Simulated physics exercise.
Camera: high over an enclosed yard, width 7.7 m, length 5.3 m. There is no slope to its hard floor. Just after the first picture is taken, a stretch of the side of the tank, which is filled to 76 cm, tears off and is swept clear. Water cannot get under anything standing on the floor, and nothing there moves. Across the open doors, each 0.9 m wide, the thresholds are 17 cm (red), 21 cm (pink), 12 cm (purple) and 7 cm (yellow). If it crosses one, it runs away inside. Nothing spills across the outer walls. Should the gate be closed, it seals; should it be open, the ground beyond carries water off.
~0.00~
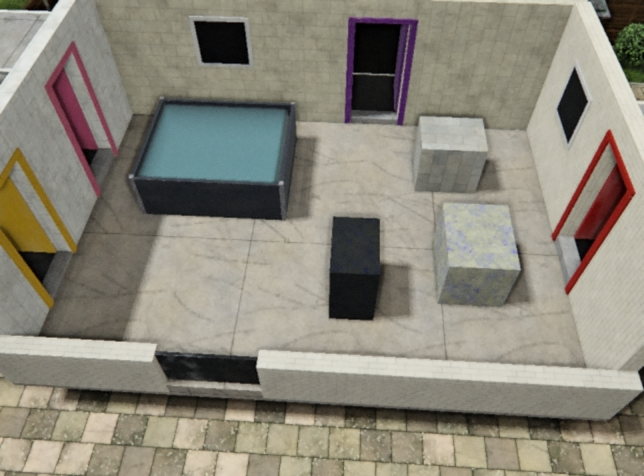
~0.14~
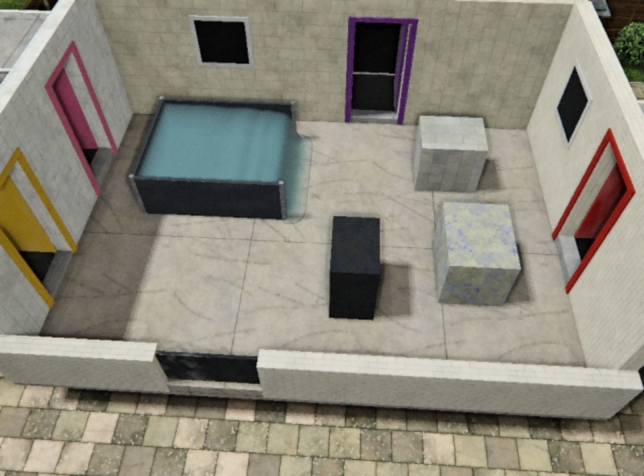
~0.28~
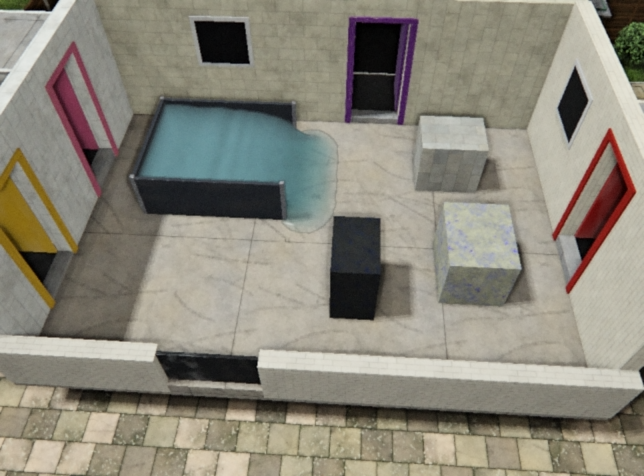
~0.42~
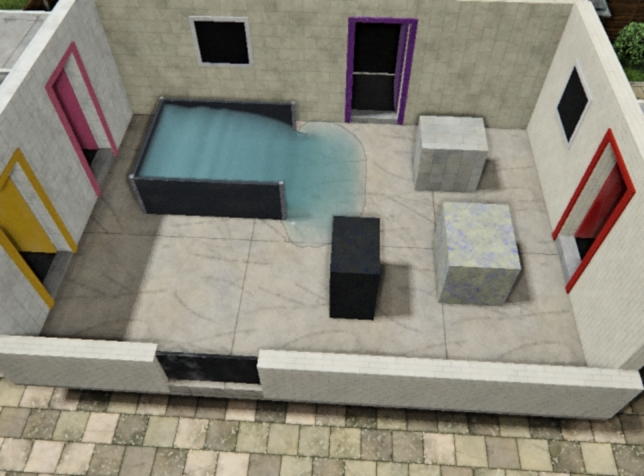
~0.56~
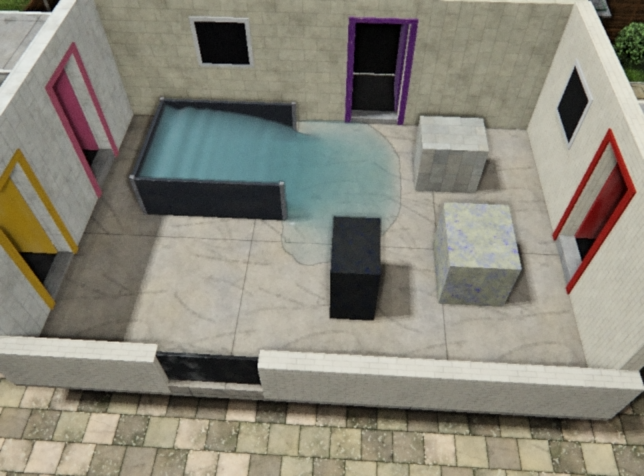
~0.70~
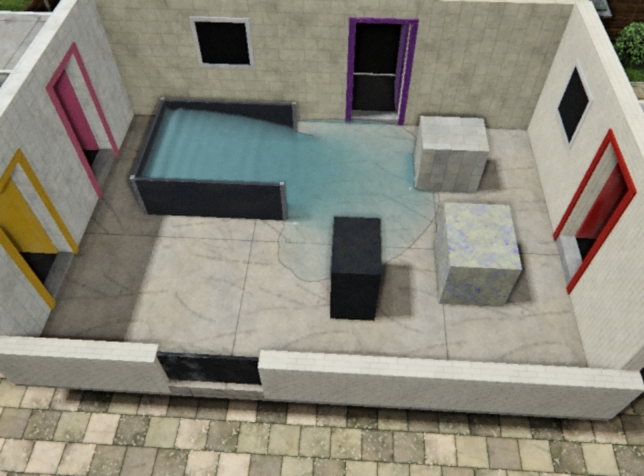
Blue-green water pouring from the open right side of a dark tank, spreading across a walled yard's pale floor toward grey blocks.
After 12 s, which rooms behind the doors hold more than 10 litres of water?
In order: At the red door the water let in will surpass the limit. At the pink door the water let in will remain short of the limit. At the purple door the water let in will surpass the limit. At the yellow door the water let in will surpass the limit.
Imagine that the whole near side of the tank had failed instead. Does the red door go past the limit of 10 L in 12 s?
Red: Falls short.
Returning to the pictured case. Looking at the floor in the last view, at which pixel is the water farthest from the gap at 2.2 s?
That would be close to (579, 367).
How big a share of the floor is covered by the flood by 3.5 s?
Roughly 55 % of the floor.
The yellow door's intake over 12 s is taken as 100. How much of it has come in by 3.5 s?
0 per cent, roughly.
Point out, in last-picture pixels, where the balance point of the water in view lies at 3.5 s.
Around (390, 204) in the last picture.
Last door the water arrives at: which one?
The final one is the pink door.
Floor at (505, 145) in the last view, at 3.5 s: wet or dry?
Looks like it's submerged.
After 1.4 s water covers 35 % of the floor and is deepest (46 cm) near (401, 180); red door not reached, pink door not reached, purple door 18 cm at the sill, 1 L in, yellow door not reached.
After 2.2 s water covers 45 % of the floor and is deepest (42 cm) near (399, 127); red door 21 cm at the sill, 18 L in, pink door not reached, purple door 24 cm at the sill, 18 L in, yellow door not reached.
After 3.5 s water covers 55 % of the floor and is deepest (32 cm) near (436, 237); red door 20 cm at the sill, 38 L in, pink door not reached, purple door 20 cm at the sill, 84 L in, yellow door not reached.
After 7.0 s water covers 95 % of the floor and is deepest (25 cm) near (586, 392); red door 17 cm at the sill, 51 L in, pink door not reached, purple door 11 cm at the sill, 115 L in, yellow door 13 cm at the sill, 0 L in.
After 12.0 s water covers 100 % of the floor and is deepest (16 cm) near (170, 118); red door 7 cm at the sill, 53 L in, pink door 12 cm at the sill, 0 L in, purple door 8 cm at the sill, 116 L in, yellow door 11 cm at the sill, 70 L in.
